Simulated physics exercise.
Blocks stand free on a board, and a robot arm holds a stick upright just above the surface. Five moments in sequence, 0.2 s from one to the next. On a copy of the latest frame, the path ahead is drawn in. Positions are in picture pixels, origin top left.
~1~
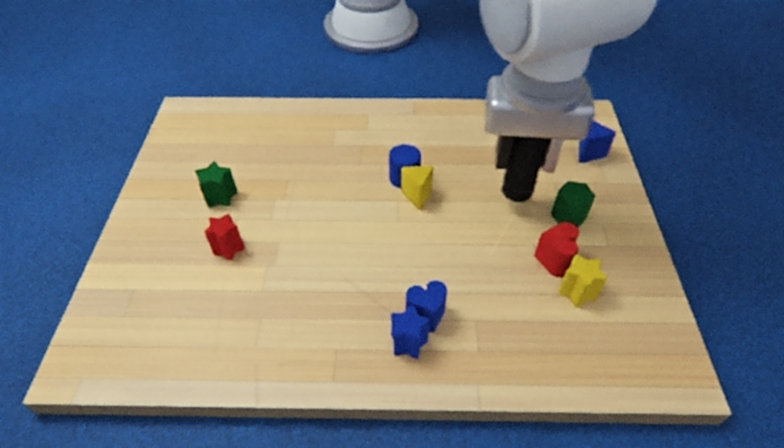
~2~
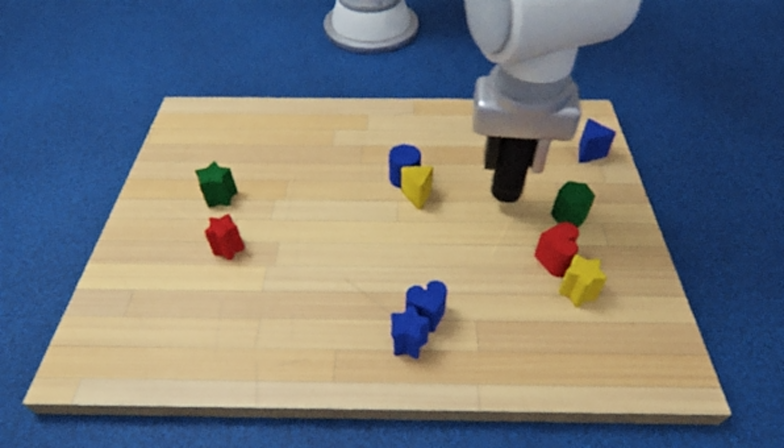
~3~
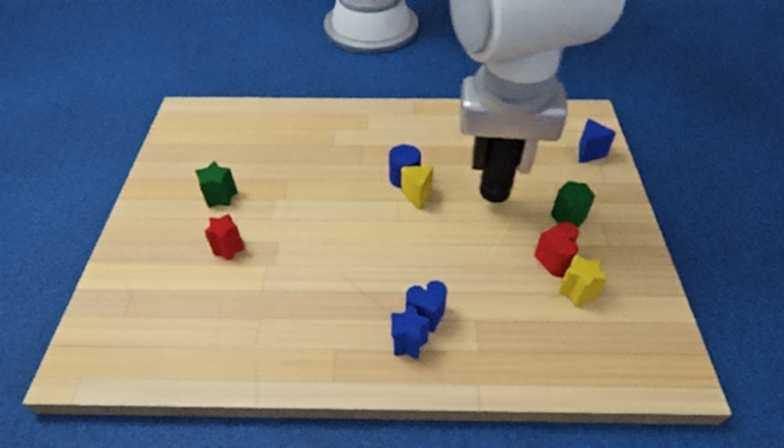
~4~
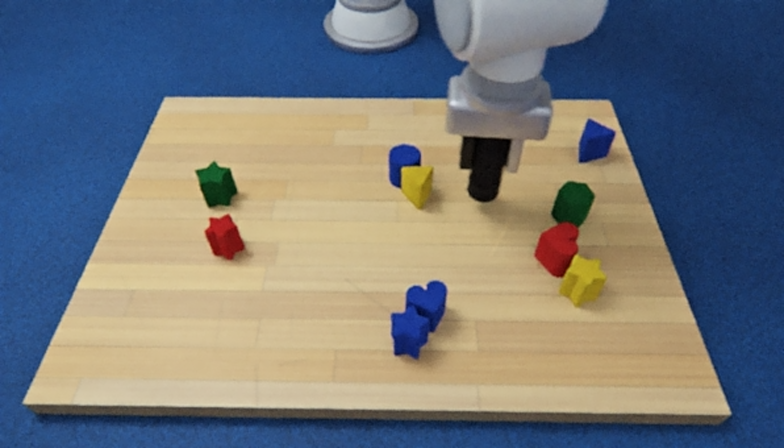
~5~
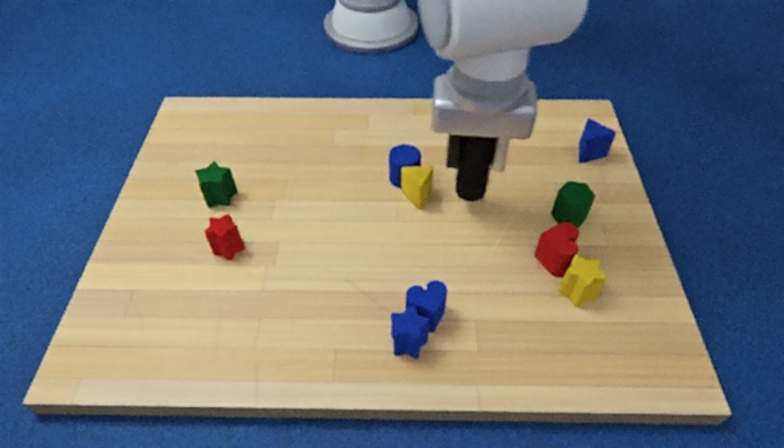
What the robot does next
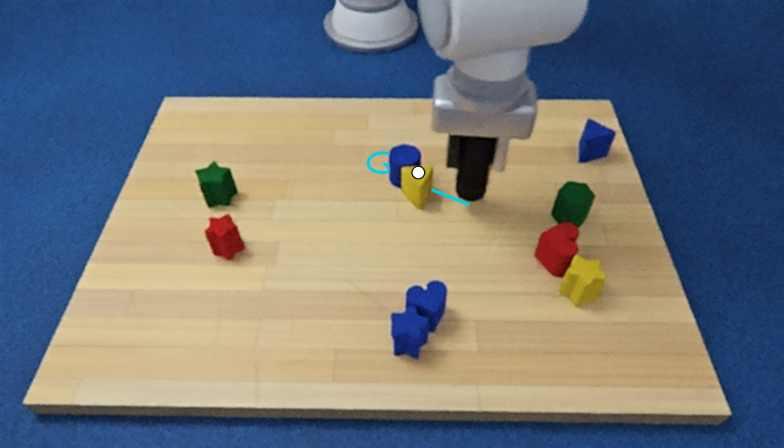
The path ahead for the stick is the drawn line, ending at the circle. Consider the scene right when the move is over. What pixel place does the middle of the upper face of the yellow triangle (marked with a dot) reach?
Its top face will be centred at roughly (398, 171).
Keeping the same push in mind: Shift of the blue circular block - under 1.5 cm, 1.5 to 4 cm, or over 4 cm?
Upwards of 4 cm.
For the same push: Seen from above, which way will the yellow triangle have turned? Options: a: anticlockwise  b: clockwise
a - anticlockwise.
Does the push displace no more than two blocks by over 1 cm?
Short answer: Yes.
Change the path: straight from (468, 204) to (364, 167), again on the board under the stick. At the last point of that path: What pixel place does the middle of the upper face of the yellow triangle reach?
Just about (387, 171).
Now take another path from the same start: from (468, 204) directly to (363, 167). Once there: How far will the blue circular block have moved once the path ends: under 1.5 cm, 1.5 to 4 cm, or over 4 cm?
Once the path ends, it will sit over 4 cm from where it is now.
Path on the board, from (468, 204) through (437, 192) and (408, 178) to (382, 162); the dot is on the yellow triangle.
What follows on the original path. One third of the way, stick (437, 178); yellow triangle (412, 172), turned 25° anticlockwise.
Two thirds of the way, stick (408, 164); blue circular block (381, 143); yellow triangle (398, 171), turned 70° anticlockwise.
At the end, stick (382, 149); blue circular block (353, 132); yellow triangle (398, 171), turned 70° anticlockwise.
